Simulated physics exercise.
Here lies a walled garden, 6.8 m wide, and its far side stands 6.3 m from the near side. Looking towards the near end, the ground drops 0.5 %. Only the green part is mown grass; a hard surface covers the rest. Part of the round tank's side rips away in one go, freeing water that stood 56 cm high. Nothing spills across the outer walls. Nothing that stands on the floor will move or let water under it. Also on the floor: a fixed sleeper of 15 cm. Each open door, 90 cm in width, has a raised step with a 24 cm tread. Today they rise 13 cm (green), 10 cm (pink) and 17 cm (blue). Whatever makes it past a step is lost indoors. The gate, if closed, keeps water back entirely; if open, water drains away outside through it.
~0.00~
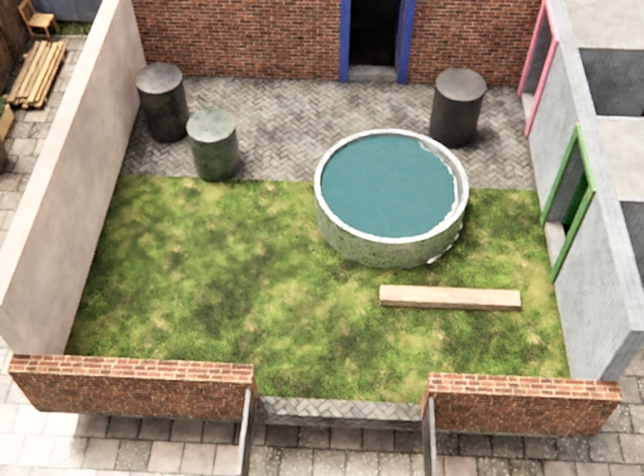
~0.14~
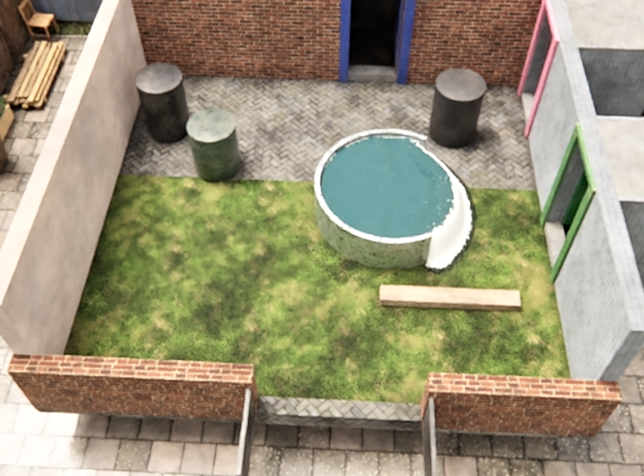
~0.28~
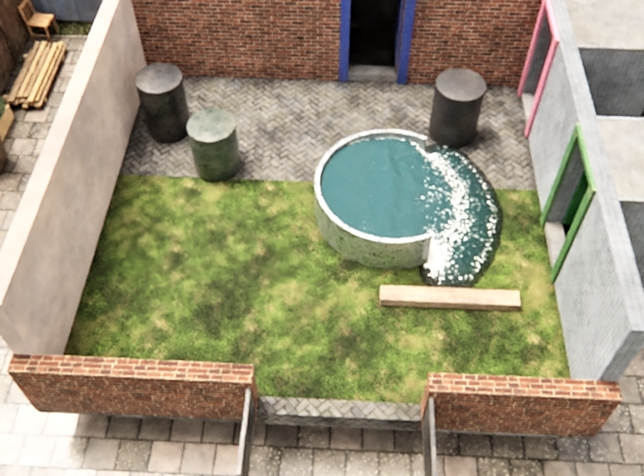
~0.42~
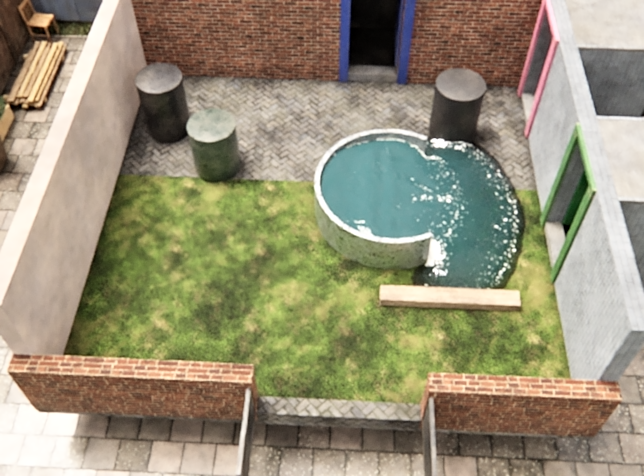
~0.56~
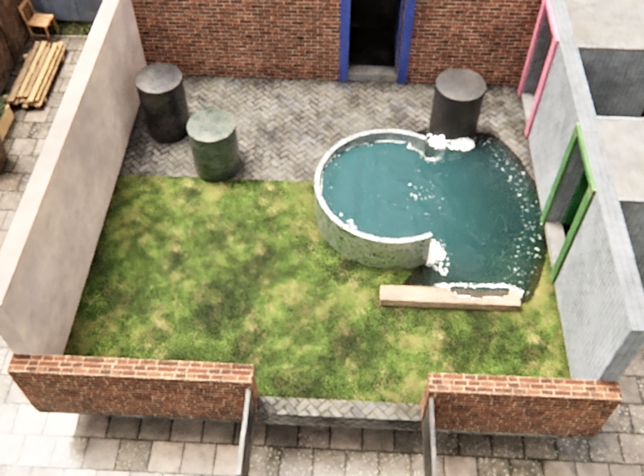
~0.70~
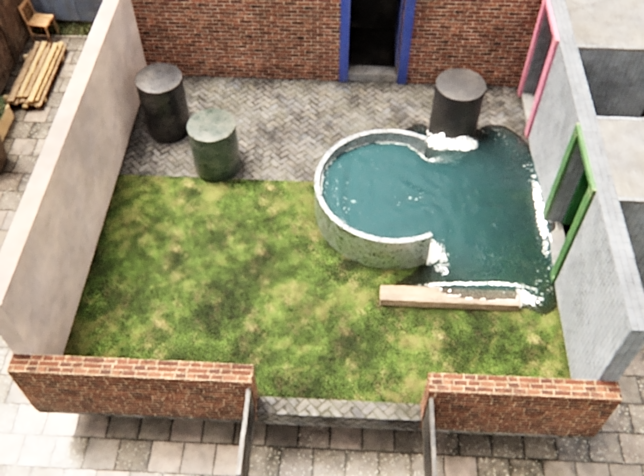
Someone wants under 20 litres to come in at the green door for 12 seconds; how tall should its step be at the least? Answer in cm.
It should be at least about 25 cm tall.
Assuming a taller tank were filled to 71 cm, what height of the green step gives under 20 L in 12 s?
Roughly 33 cm high.
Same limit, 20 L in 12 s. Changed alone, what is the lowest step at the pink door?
For pink, a step near 14.0 cm.
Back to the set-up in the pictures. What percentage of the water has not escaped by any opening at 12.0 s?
About 84 %.
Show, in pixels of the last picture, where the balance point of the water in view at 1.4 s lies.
The centre of all the water is around (440, 211).
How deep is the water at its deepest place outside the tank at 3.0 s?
24 cm.
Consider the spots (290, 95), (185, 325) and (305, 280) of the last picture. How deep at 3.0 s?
About 0, 0 and 0 cm.
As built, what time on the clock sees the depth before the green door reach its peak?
1.6 s.
After 1.4 s water covers 20 % of the floor, deepest (34 cm) near (534, 215); 30 cm at the green door, 22 litres in over its 13 cm step.
After 3.0 s water covers 30 % of the floor, deepest (24 cm) near (493, 92); 19 cm at the green door, 136 litres in over its 13 cm step.
After 12.0 s water covers 95 % of the floor, deepest (7 cm) near (484, 290); 6 cm at the green door, 148 litres in over its 13 cm step.
At the green door as built, the water arrived by 0.7 s and peaked near 31 cm at 1.6 s.
With a step of 20.5 cm, 52 litres would have come in within the 12 s; with 28 cm, 10 litres. So under 20 litres takes about 25 cm.
